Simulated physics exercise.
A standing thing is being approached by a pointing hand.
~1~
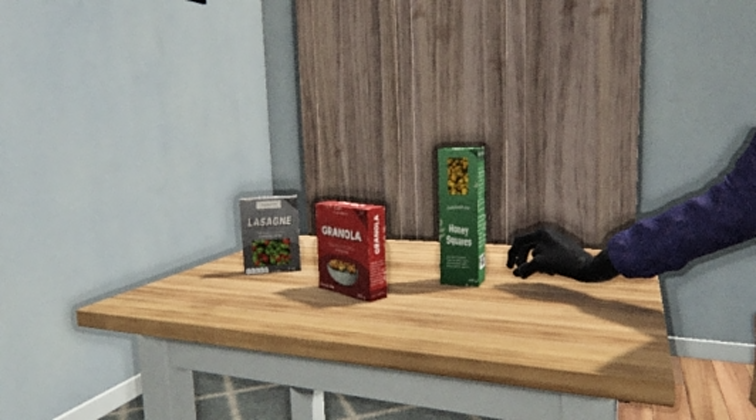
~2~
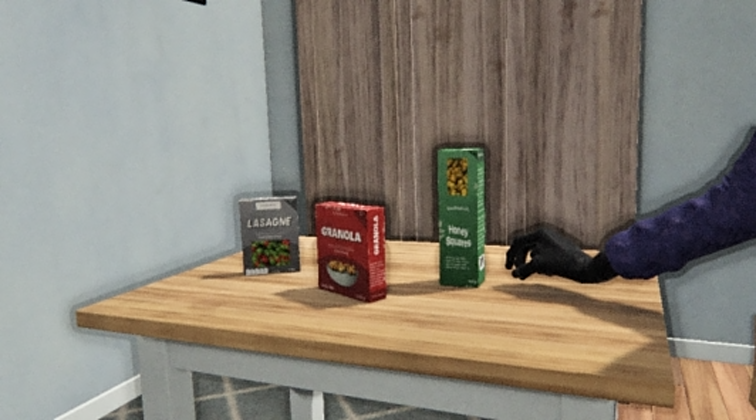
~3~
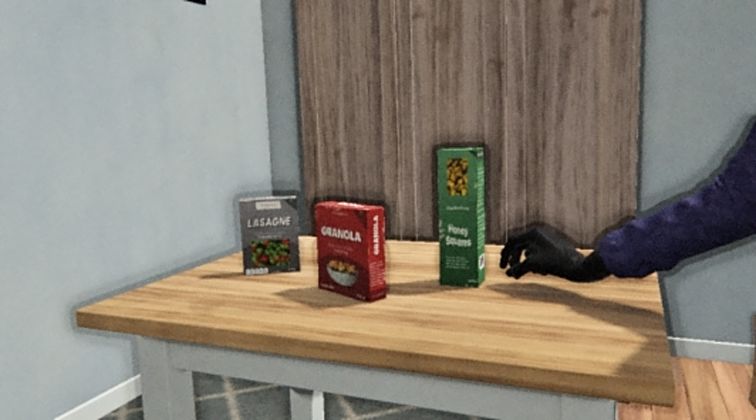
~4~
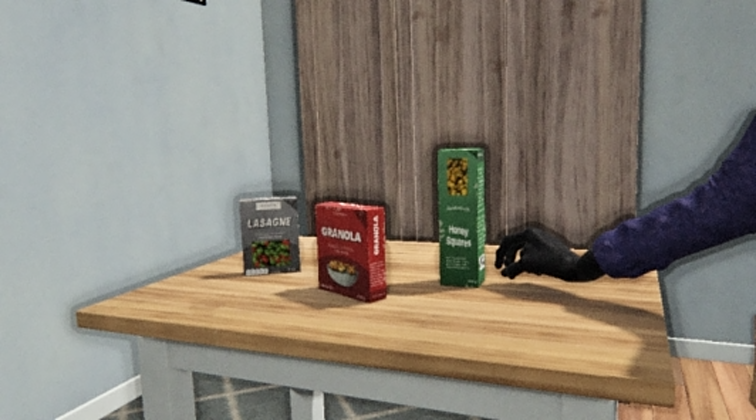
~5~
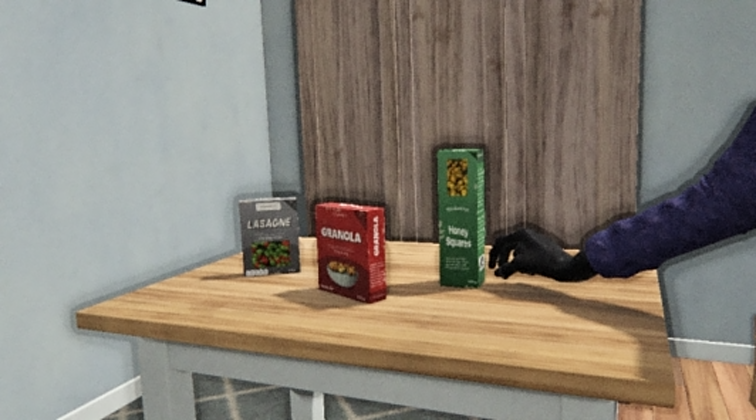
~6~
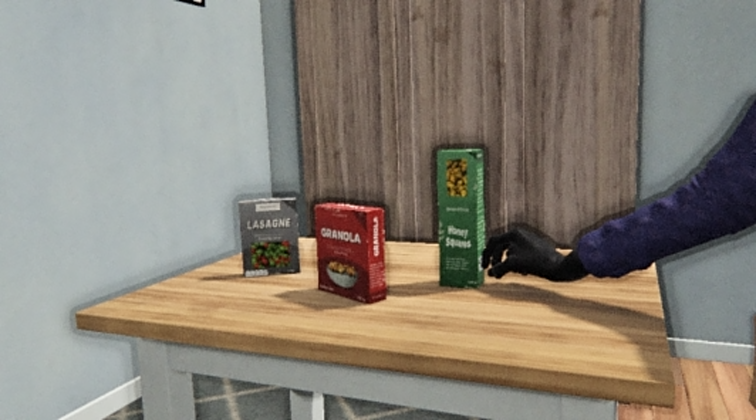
Black-gloved hand in a purple sleeve inching left toward a green carton standing on a wooden table beside two other boxes.
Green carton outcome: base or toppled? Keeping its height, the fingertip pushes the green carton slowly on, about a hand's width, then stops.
It is going to hold steady.
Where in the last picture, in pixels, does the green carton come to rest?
In the last picture, near pixel (395, 216).
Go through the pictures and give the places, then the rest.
In the first frame, green carton (462, 216).
In the second frame, green carton (462, 217).
In the third frame, green carton (462, 217).
In the fourth frame, green carton (462, 217).
In the fifth frame, green carton (462, 218).
In the sixth frame, green carton (461, 218).
Then, 0.40 s after the last picture, green carton slid a little near (438, 217).
Then, 0.90 s after the last picture, green carton slid about its own width near (408, 216).
At rest, moved from the start, green carton. Seen from the same camera at the end, green carton near (396, 216).
